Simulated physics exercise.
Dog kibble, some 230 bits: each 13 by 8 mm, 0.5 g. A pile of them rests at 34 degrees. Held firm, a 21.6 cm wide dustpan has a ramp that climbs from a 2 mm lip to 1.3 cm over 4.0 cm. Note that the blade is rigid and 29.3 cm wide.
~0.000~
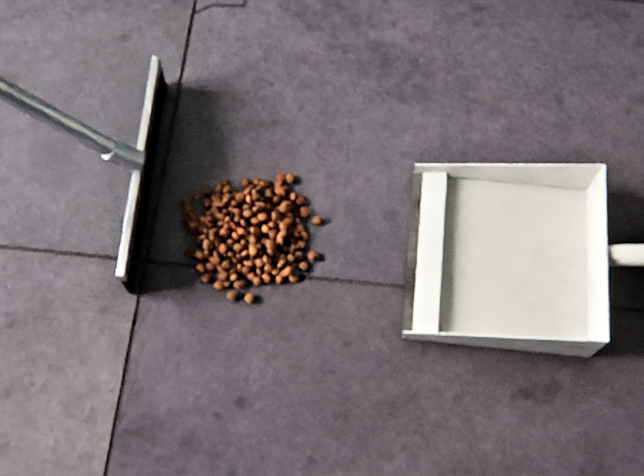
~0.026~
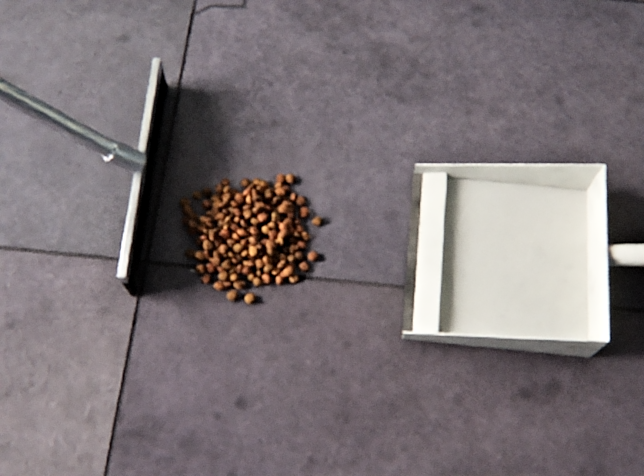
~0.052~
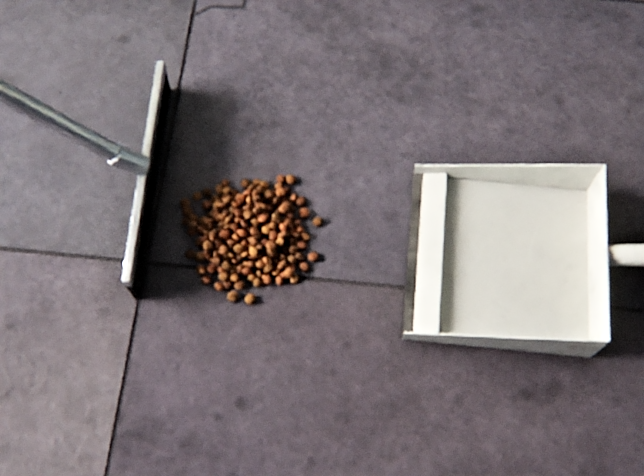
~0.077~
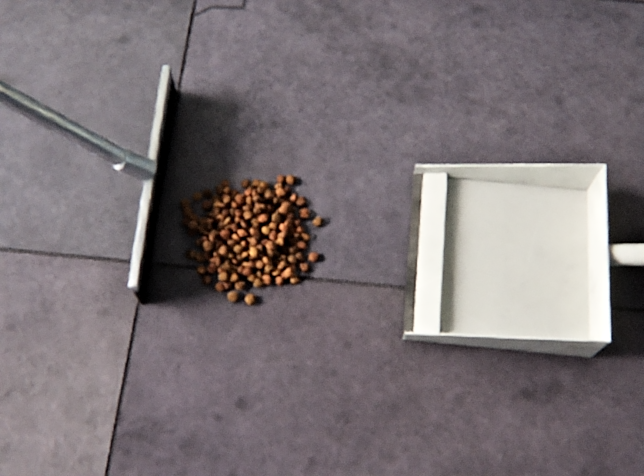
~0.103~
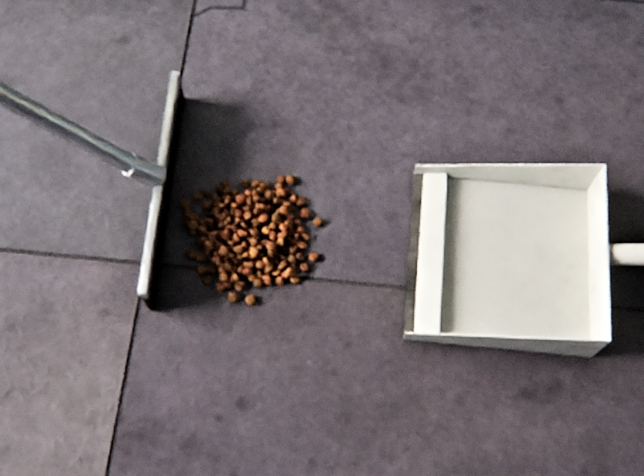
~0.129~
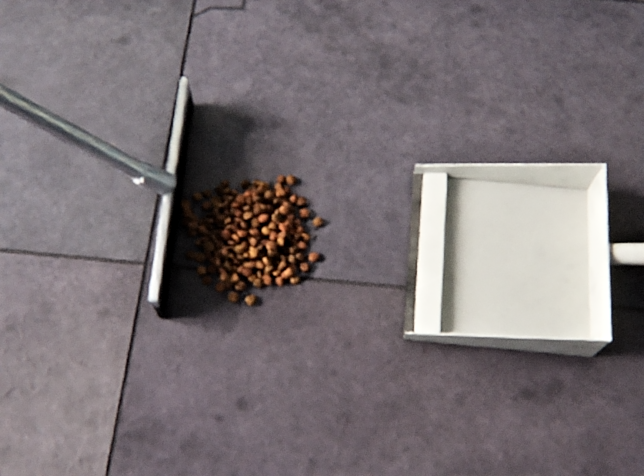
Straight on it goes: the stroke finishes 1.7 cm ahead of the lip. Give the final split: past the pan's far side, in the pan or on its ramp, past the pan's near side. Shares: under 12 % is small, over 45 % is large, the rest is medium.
Past the pan's far side: A small share; in the pan or on its ramp: A medium share; past the pan's near side: A medium share.
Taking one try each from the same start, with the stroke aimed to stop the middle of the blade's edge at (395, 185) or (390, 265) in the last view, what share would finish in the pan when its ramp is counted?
Close to 55 and 55 percent, in that order.
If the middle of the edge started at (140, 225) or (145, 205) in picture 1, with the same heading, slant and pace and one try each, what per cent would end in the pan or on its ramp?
20 and 25 per cent, roughly.
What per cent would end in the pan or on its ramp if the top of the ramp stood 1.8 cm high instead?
I'd put it near 30 per cent, ramp counted.
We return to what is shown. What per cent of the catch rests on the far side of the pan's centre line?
Roughly 10 in a hundred.
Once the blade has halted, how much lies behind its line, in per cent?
Roughly 10 in a hundred.
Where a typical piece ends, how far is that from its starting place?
22 cm or thereabouts.
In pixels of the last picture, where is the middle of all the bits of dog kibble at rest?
Approximately (409, 296) in the last view.
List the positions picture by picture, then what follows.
In the first frame, blade from (123, 276) to (157, 64), moved 0.0 cm, 0 of the pieces shifted so far; middle of the pieces at (252, 229); pan at (514, 263).
In the second frame, blade from (124, 278) to (158, 66), moved 0.2 cm, 0 of the pieces shifted so far; middle of the pieces at (252, 230).
In the third frame, blade from (128, 282) to (162, 69), moved 0.8 cm, 0 of the pieces shifted so far; middle of the pieces at (252, 230).
In the fourth frame, blade from (135, 287) to (168, 73), moved 1.8 cm, 0 of the pieces shifted so far; middle of the pieces at (252, 231).
In the fifth frame, blade from (144, 294) to (176, 79), moved 3.2 cm, 0 of the pieces shifted so far; middle of the pieces at (252, 231).
In the sixth frame, blade from (155, 302) to (186, 85), moved 4.7 cm, 0 of the pieces shifted so far; middle of the pieces at (252, 231); pan at (516, 263). The blade's pace is about 0.60 m/s, heading 30 degrees towards the viewer's side.
After 0.38 s, middle of the blade 16 cm from the lip; 0 % over the lip, far side 0 %, near side 5 %.
After 0.56 s, middle of the blade 7 cm from the lip; 0 % over the lip, far side 0 %, near side 20 %.
After 0.85 s, middle of the blade 2 cm from the lip; 30 % over the lip, far side 0 %, near side 25 %.
At rest (1.5 s), far side 0 %, pan 30 %, near side 25 %, in front of the lip or behind the blade 40 %.
